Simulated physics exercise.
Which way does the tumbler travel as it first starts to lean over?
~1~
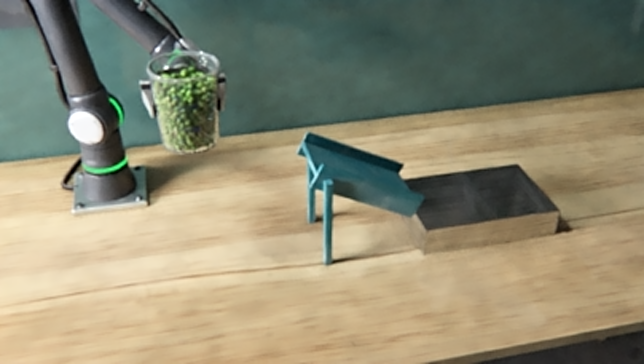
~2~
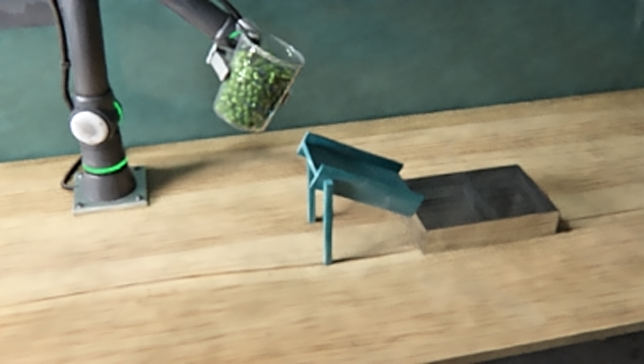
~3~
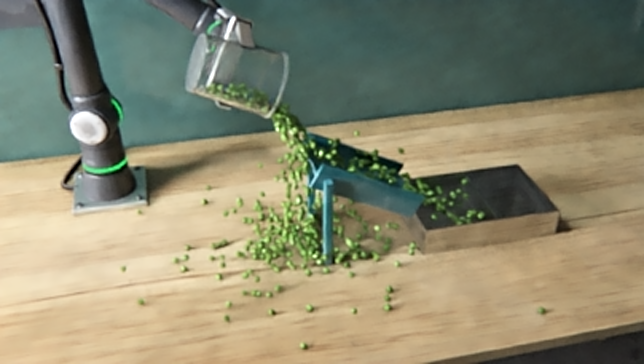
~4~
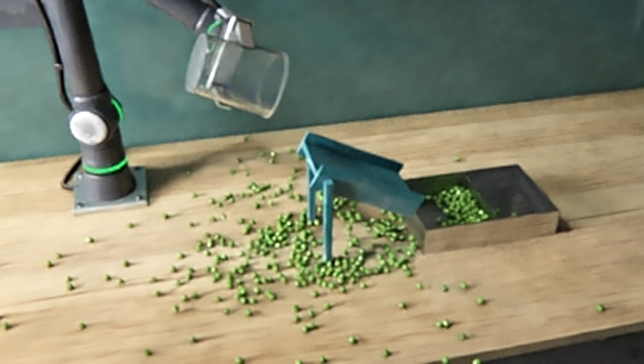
It moves upward, shifting to the right as it begins to tip.
